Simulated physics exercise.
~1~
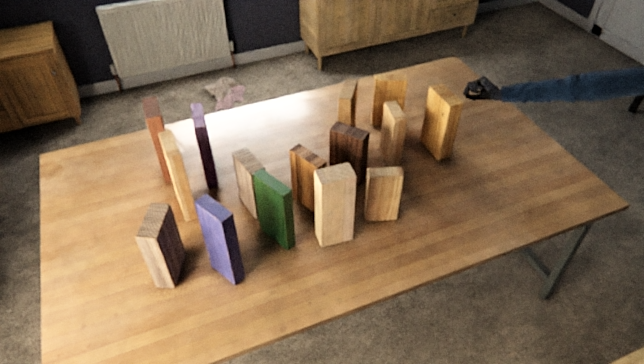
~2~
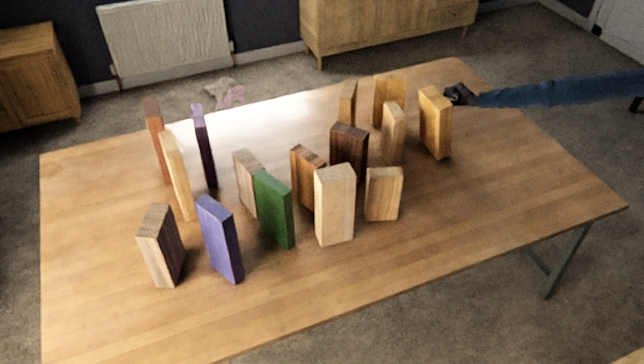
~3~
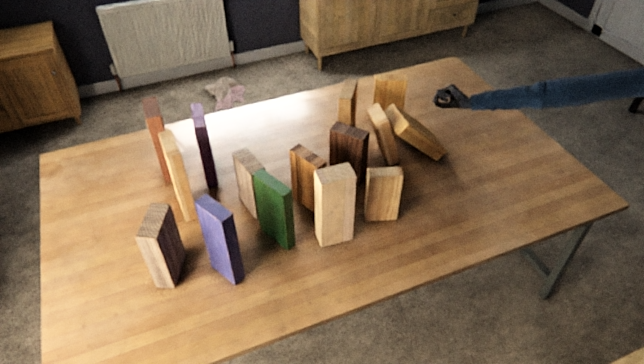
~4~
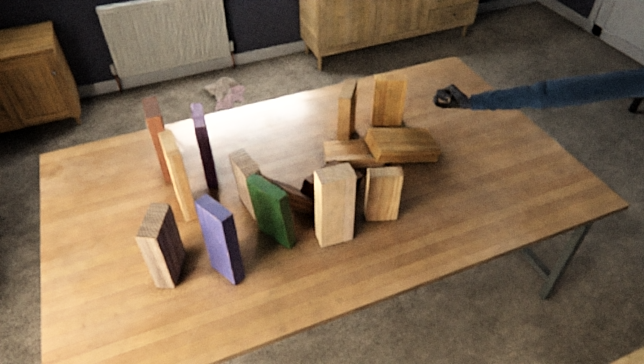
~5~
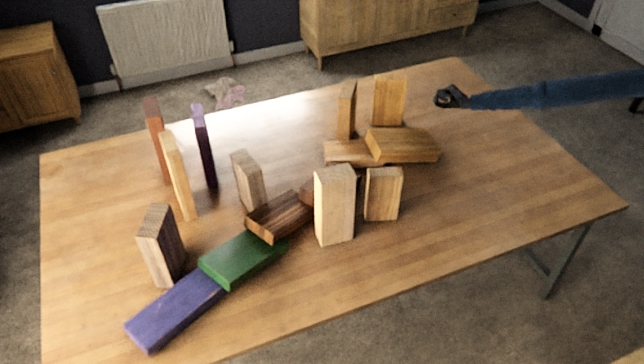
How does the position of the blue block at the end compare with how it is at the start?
The blue block stands upright at the start, but by the end it is lying on its side on the table.
